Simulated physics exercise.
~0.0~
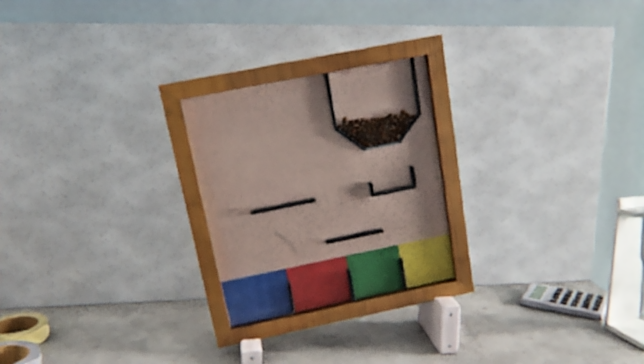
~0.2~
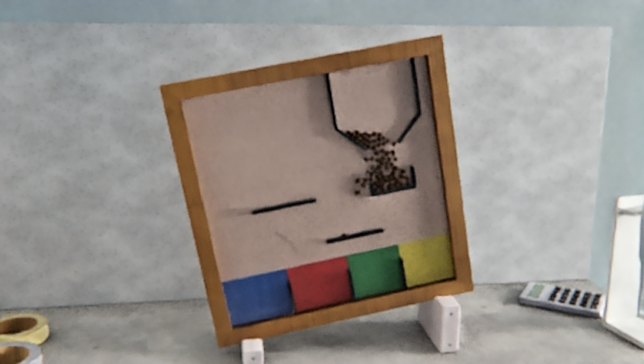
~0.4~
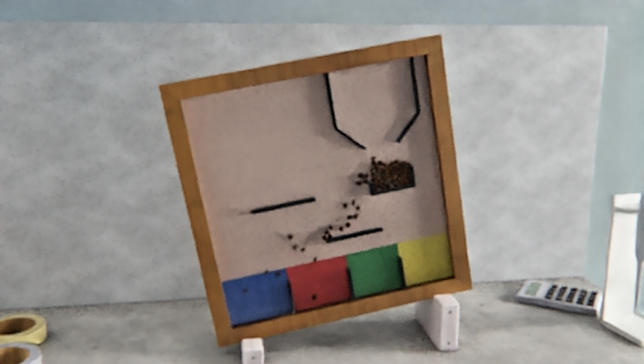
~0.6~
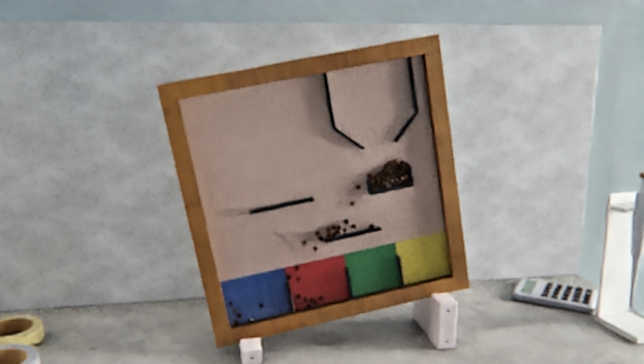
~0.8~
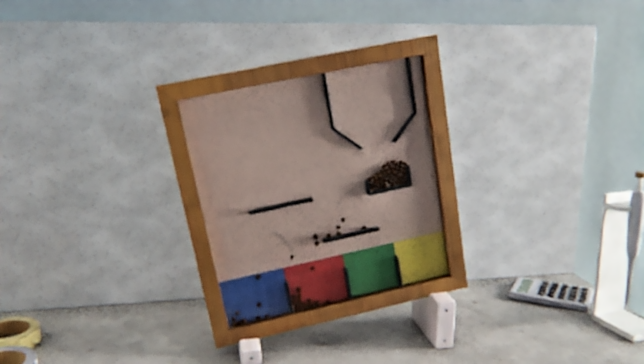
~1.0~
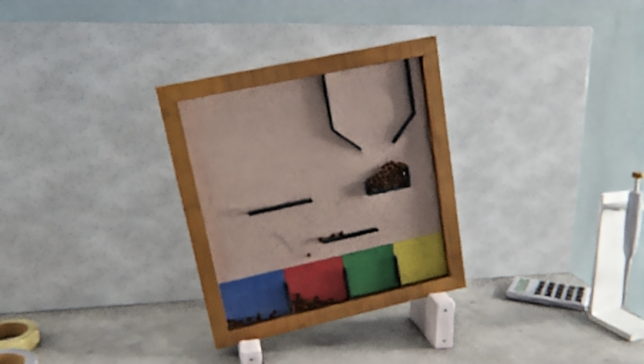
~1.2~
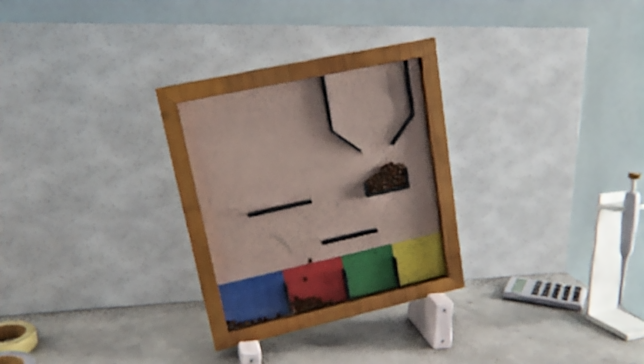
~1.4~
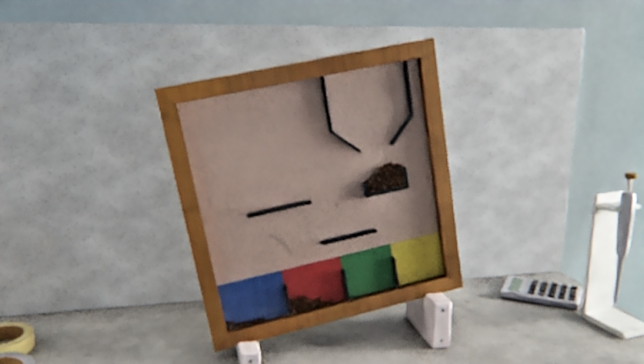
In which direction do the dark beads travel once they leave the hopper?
The beads move down, with many stopping on the small ledge and others carrying on to the bins below.
